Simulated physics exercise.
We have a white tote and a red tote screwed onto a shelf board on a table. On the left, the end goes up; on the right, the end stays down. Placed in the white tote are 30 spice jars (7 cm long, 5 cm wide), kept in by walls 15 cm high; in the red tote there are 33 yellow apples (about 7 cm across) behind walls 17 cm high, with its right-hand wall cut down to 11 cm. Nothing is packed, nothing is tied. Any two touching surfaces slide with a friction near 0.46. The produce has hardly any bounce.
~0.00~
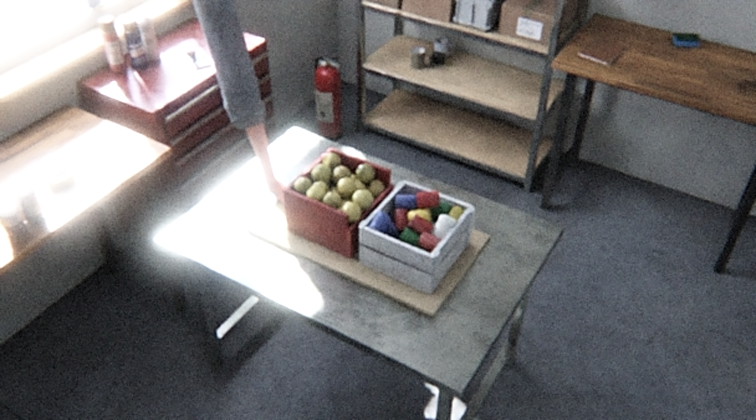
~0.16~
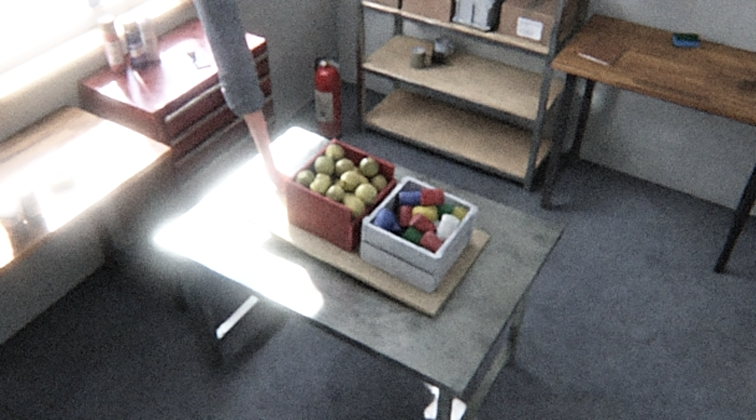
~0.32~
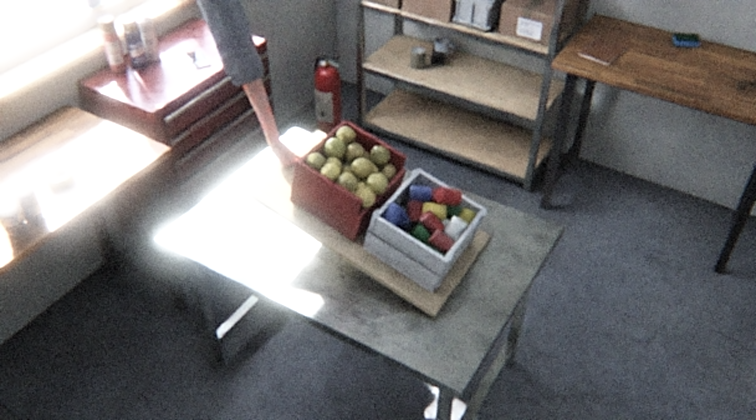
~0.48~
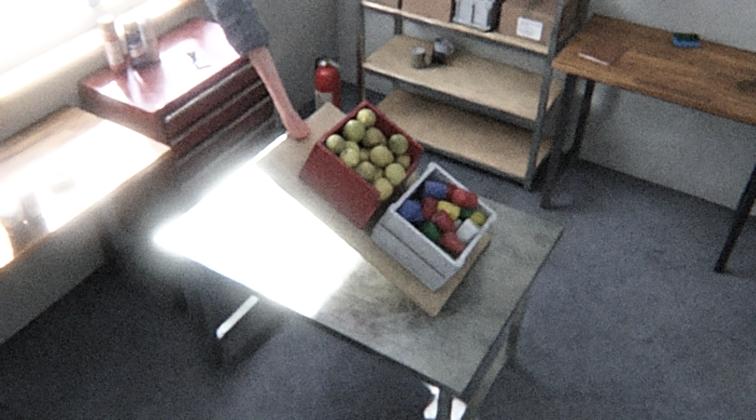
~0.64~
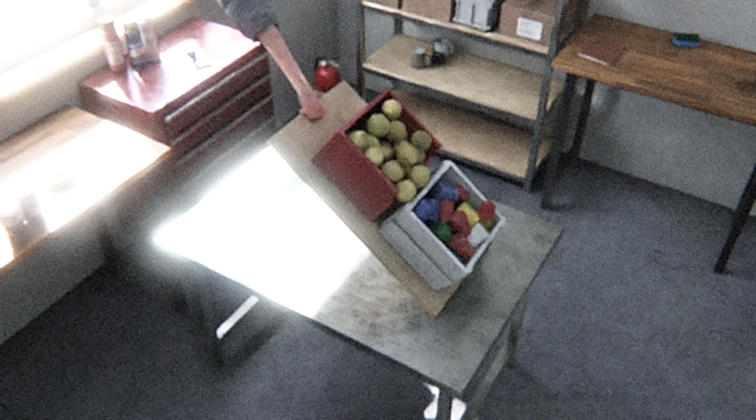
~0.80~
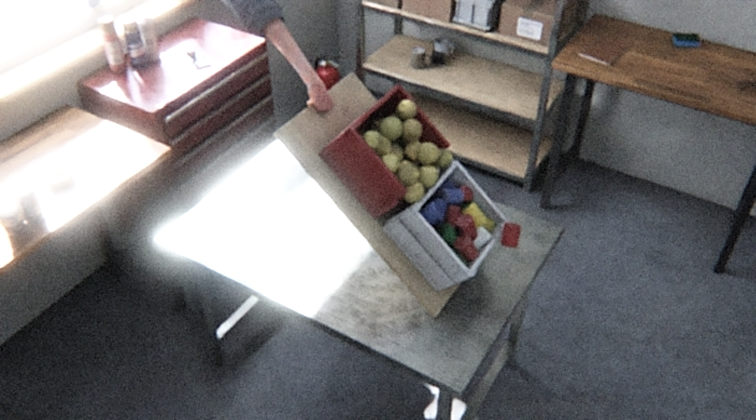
A hand lifts the left end of a board holding two totes, and jars tumble out.
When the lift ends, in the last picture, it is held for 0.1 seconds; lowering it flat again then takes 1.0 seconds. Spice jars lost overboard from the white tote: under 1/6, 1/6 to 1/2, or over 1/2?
It spills under one sixth.
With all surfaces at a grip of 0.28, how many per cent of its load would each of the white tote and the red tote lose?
White tote 0, red tote 20 per cent.
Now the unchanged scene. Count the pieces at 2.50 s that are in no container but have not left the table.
Around 3 in all.
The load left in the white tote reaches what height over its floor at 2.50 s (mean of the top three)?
About 16 cm.
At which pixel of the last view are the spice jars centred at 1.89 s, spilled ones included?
Centre approx. (421, 238).
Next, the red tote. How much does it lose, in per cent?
For the red tote, roughly 20 percent.
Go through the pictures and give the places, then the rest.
In the first picture (we follow the rim corner now nearest the camera), white tote at (430, 255); red tote at (347, 215); tilt 0°; nothing out yet.
In the second picture, white tote at (434, 256); red tote at (351, 211); tilt 4°.
In the third picture, white tote at (443, 259); red tote at (363, 202); tilt 14°.
In the fourth picture, white tote at (455, 264); red tote at (381, 195); tilt 26°.
In the fifth picture, white tote at (465, 269); red tote at (399, 192); tilt 36°.
In the sixth picture, white tote at (468, 272); red tote at (407, 192); tilt 40°; 3 out, the lowest jar at (511, 235).
After 1.07 s, tilt 37°; 1 of 30 out of the white tote and 4 of 33 out of the red tote.
After 1.41 s, tilt 19°; 1 of 30 out of the white tote and 5 of 33 out of the red tote.
After 1.89 s, tilt 0°; 1 of 30 out of the white tote and 5 of 33 out of the red tote.
When it is over (at 2.50 s), 1 of 30 out of the white tote and 5 of 33 out of the red tote. Asked share, 1 of 30, 3 per cent.
